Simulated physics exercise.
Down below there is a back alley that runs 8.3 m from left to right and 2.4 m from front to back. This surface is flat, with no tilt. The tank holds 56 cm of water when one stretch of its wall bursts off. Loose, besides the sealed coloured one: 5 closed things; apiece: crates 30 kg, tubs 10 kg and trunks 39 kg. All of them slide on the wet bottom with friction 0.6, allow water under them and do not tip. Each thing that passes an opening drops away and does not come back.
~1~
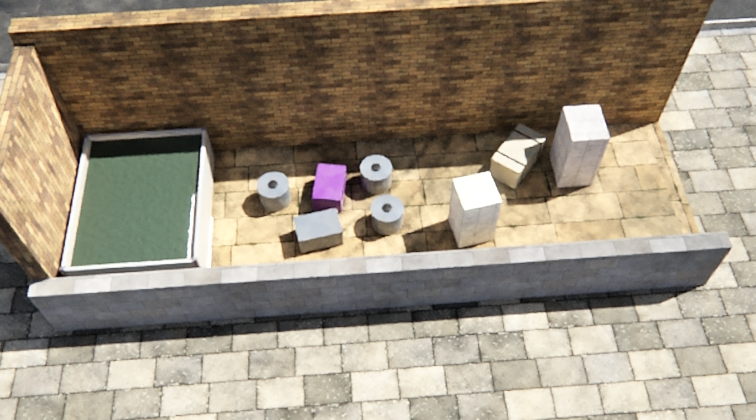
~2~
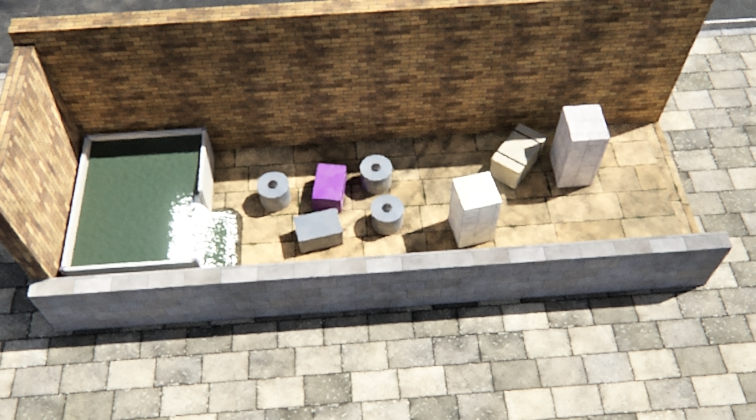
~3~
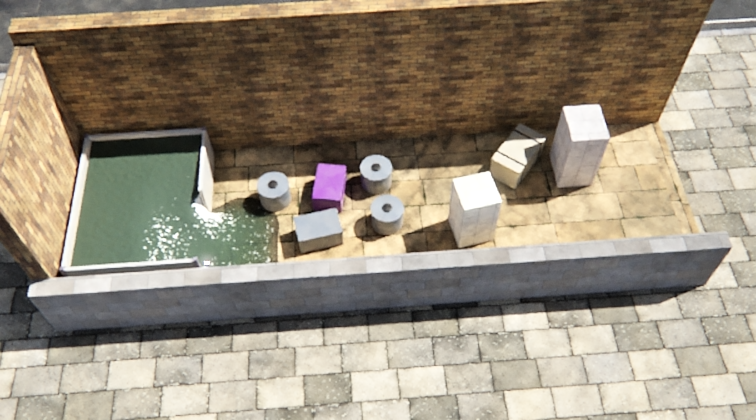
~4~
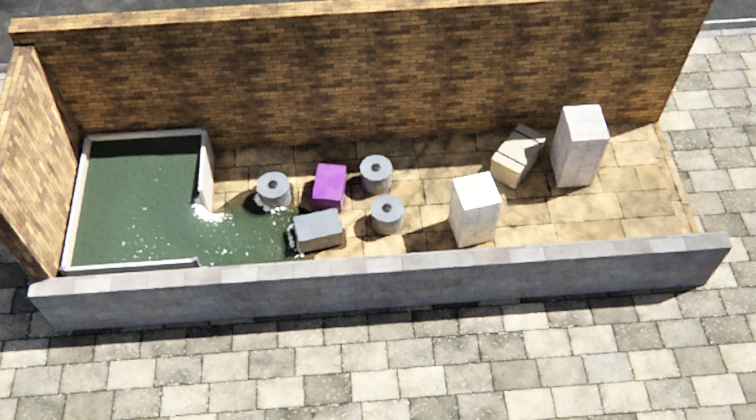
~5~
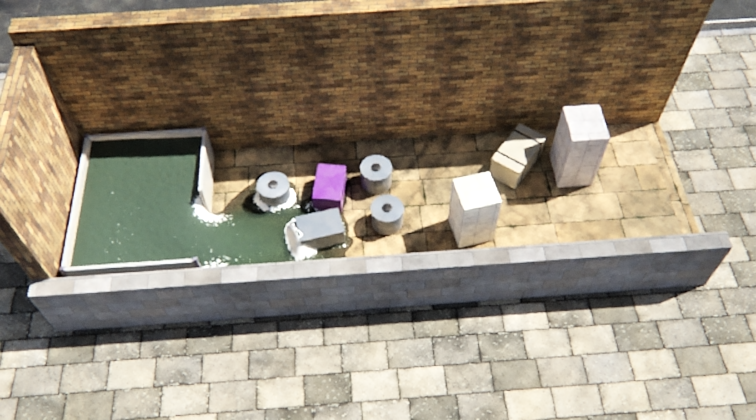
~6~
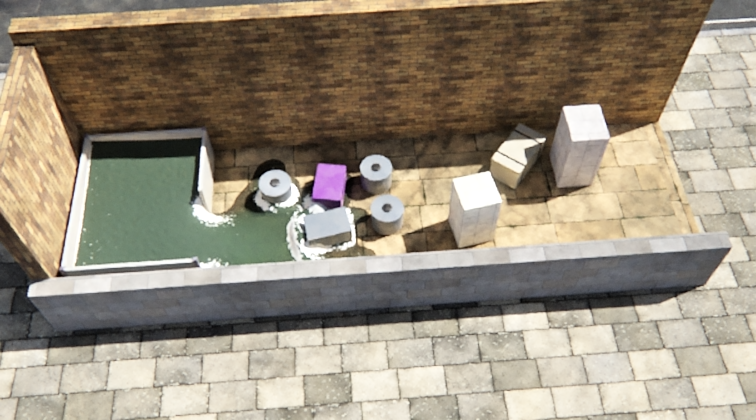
The clip shows a walled alley where water bursts from a tank at the left and spreads right across the paving, foaming around a grey box, which shifts slightly, while the purple crate stays in place.
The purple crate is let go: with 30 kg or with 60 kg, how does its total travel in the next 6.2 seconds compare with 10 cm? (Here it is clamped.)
It stays under only with 60 kg.
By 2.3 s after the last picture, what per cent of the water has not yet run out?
Roughly 98 percent.
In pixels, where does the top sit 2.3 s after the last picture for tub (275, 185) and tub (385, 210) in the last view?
Estimated pixels: (271, 157) and (497, 126).
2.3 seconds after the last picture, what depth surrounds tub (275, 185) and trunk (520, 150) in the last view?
Around 5 cm and 8 cm.
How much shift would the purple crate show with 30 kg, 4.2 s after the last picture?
Displacement near 80 cm.
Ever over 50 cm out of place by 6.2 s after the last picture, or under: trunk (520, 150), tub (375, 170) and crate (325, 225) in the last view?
Taking them in order, the first is below the mark, the second above the mark and the third above the mark.
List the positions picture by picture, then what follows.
In the first picture, the purple crate at (329, 182) rests on the ground; water covers 3.3 m2; 0 of 6 have shifted.
In the second picture, the purple crate at (329, 182), on the bottom; water covers 3.8 m2; 0 of 6 have shifted.
In the third picture, the purple crate at (329, 182), on the bottom; 4.5 m2 under water; 0 of 6 have shifted.
In the fourth picture, the purple crate at (329, 182), on the bottom; 5.2 m2 under water; 0 of 6 have shifted.
In the fifth picture, the purple crate at (329, 182), on the bottom; 5.7 m2 under water; 0 of 6 have shifted.
In the sixth picture, the purple crate at (329, 182) rests on the ground; water covers 6.2 m2; 1 of 6 have shifted.
Then, 0.6 s after the last picture the purple crate would be 23 cm from its start with 30 kg and 0 cm from its start with 60 kg; 9 cm of water round it then.
Then, 2.3 s after the last picture the purple crate would be 93 cm from its start with 30 kg and 0 cm from its start with 60 kg; 9 cm of water round it then.
Then, 4.2 s after the last picture the purple crate would be 80 cm from its start with 30 kg and 0 cm from its start with 60 kg; 9 cm of water round it then.
Then, 6.2 s after the last picture the purple crate would be 78 cm from its start with 30 kg and 0 cm from its start with 60 kg; 9 cm of water round it then.
